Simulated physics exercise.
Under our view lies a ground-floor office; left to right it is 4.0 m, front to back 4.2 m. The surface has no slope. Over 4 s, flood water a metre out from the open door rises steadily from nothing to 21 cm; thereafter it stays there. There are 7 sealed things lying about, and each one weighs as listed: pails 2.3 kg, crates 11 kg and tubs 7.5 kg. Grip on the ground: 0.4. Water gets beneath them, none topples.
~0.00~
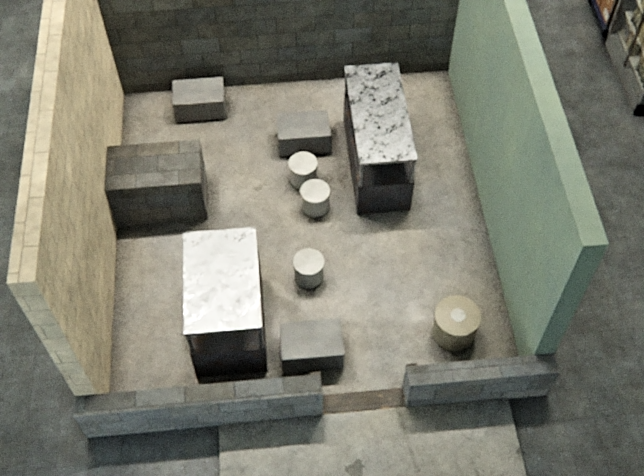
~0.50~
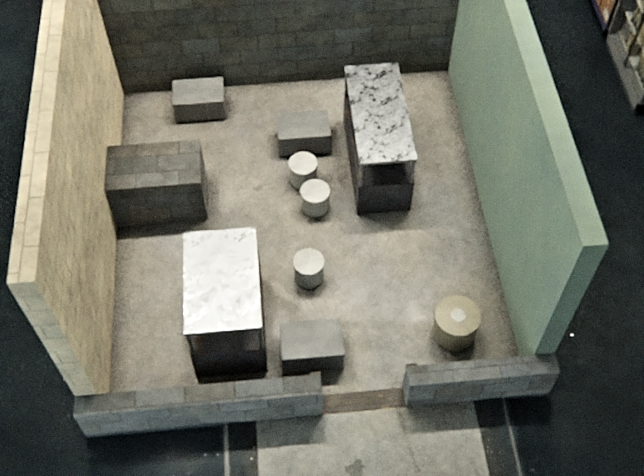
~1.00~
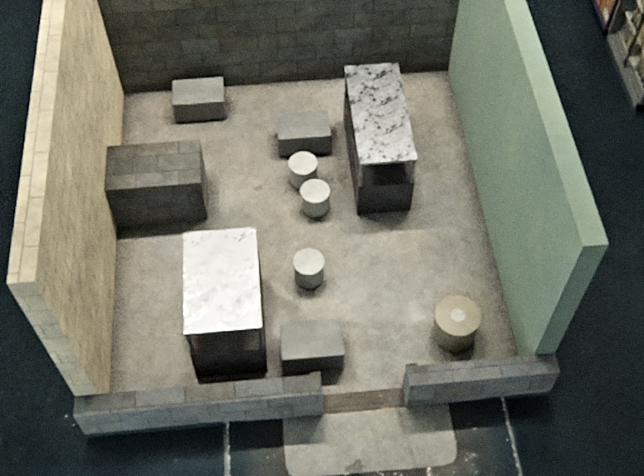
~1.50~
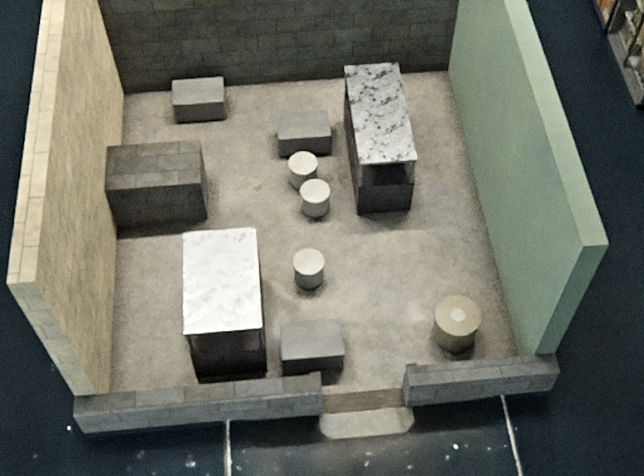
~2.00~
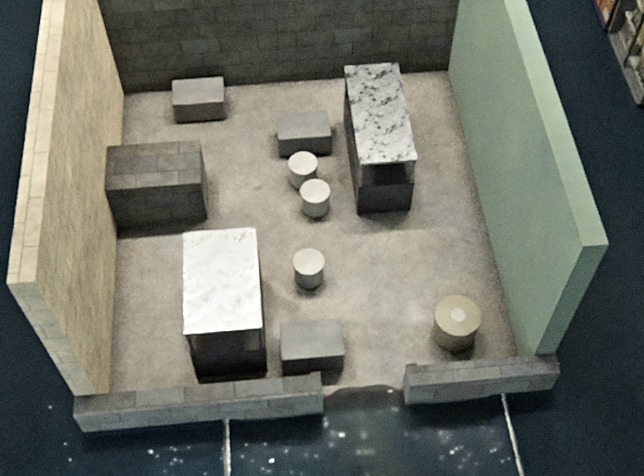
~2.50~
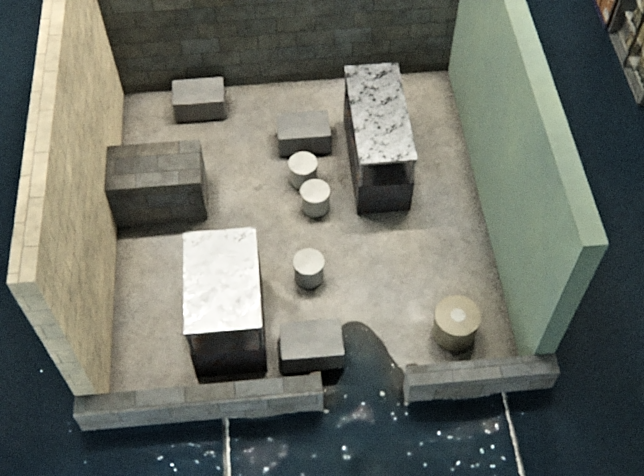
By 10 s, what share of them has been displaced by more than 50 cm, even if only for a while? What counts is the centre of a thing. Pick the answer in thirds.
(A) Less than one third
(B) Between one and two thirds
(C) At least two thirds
(C) At least two thirds.
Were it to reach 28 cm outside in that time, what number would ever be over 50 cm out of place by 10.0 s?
That would make 6 of them.
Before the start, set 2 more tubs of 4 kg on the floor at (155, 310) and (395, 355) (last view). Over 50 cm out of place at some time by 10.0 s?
One by one: Below; above.
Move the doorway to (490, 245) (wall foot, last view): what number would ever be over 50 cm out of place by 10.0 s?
In that case the number is 2.
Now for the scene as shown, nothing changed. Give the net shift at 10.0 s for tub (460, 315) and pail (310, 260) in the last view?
In that order: 5 cm, 300 cm.
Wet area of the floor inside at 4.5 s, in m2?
At that time the wet patch spans about 5.5 m2.
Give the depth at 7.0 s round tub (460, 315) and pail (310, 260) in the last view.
I'd put it at 2 cm and 4 cm respectively.
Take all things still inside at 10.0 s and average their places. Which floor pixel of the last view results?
That lands at roughly (204, 161).
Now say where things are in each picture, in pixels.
A pail at (315, 191) rests on the ground; a crate at (311, 339) rests on the ground; 0.0 m2 under water; 0 of 7 have shifted, in the first picture.
A pail at (315, 191) rests on the ground; a crate at (311, 339), on the bottom; water covers 0.0 m2; 0 of 7 have shifted, in the second picture.
A pail at (315, 191), on the bottom; a crate at (311, 339), on the bottom; water covers 0.0 m2; 0 of 7 have shifted, in the third picture.
A pail at (315, 191) rests on the ground; a crate at (311, 339), on the bottom; 0.0 m2 under water; 0 of 7 have shifted, in the fourth picture.
A pail at (315, 191), on the bottom; a crate at (311, 339) rests on the ground; 0.0 m2 under water; 0 of 7 have shifted, in the fifth picture.
A pail at (315, 191), on the bottom; a crate at (311, 339), on the bottom; 0.4 m2 under water; 0 of 7 have shifted, in the sixth picture.
After 3.5 s 0 of 7 are over 50 cm from their spots; 0 afloat.
After 4.5 s 1 of 7 are over 50 cm from their spots; 0 afloat.
After 7.0 s 5 of 7 are over 50 cm from their spots; 2 afloat.
After 10.0 s 6 of 7 are over 50 cm from their spots, and 6 have been at some point; 6 afloat.
